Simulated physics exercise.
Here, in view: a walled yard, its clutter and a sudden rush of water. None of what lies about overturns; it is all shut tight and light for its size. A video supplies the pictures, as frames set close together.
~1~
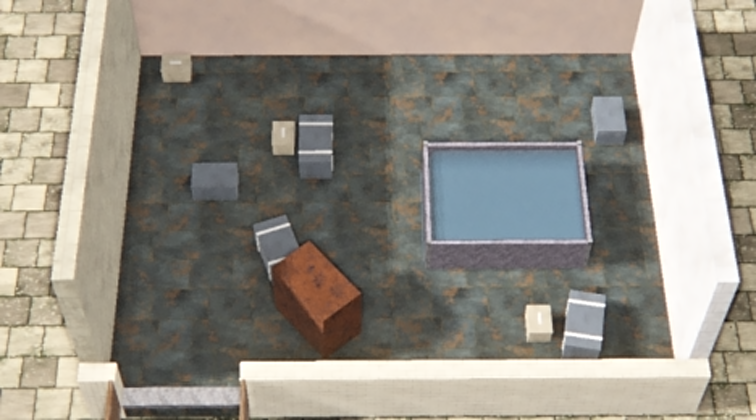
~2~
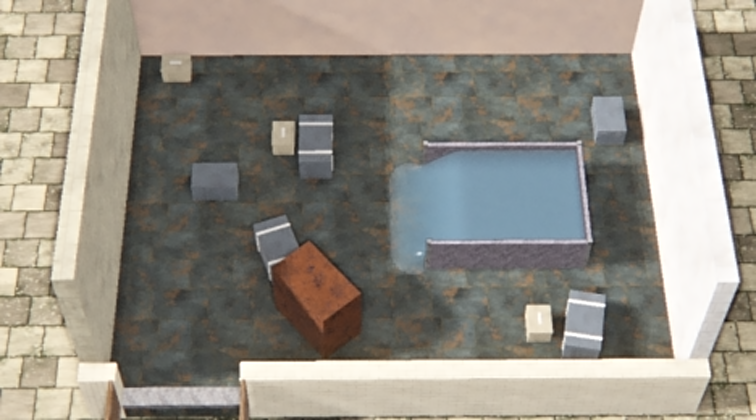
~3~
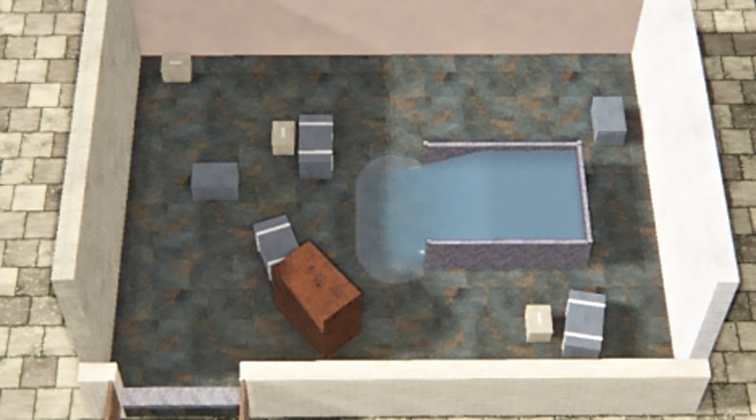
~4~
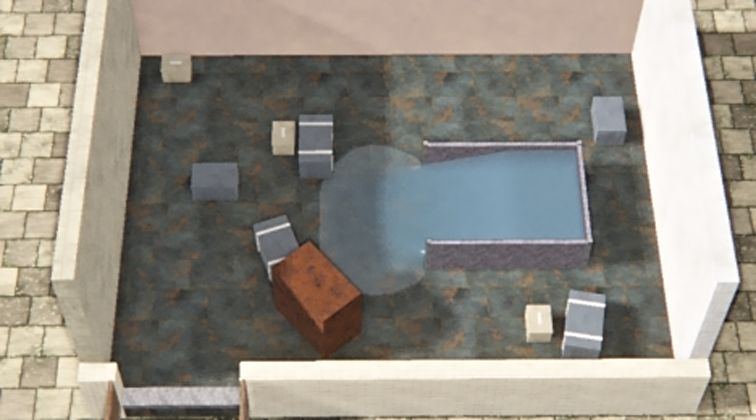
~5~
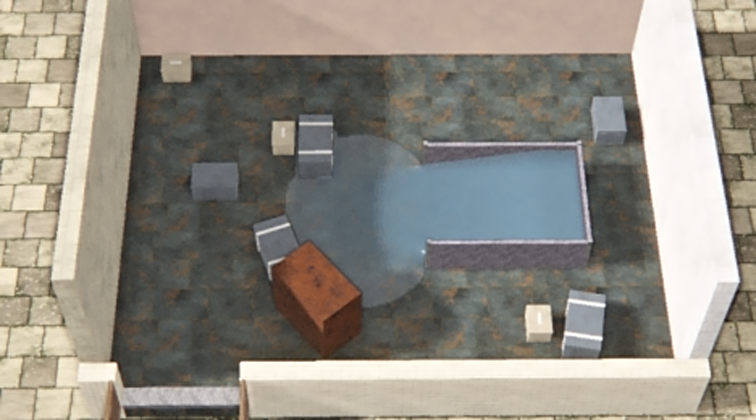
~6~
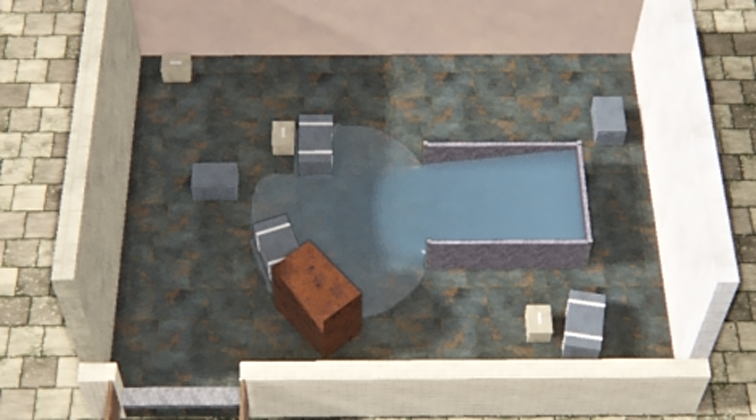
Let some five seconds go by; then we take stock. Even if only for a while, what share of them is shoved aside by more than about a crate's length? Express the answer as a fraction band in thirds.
Fraction band: 1/3 to 2/3.
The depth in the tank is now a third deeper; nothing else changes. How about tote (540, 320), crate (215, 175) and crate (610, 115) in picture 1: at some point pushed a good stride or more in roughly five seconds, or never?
In the order you named them: Stayed within the threshold, went past the threshold, stayed within the threshold.
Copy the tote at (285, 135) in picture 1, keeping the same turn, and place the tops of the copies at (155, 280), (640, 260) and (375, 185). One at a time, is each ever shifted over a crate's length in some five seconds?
First driven off; second falls short; third driven off.
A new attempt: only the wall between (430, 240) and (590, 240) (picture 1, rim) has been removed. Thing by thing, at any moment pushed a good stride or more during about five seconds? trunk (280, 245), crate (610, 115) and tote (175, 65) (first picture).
In the order asked: Never gets that far, then goes the distance, then never gets that far.
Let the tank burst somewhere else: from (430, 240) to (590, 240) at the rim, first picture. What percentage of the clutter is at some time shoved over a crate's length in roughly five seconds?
Estimate: Close to 40 in a hundred.
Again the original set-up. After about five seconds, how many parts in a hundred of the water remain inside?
About 92 percent.
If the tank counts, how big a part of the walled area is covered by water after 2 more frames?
About 25 percent.
A moment on, 0 of 8 are well off their spots; 0 afloat.
Next, 4 of 8 are well off their spots; 1 afloat.
Later, 4 of 8 are well off their spots; 5 afloat.
In the end, 5 of 8 are well off their spots, and 5 have been at some point; 4 afloat.
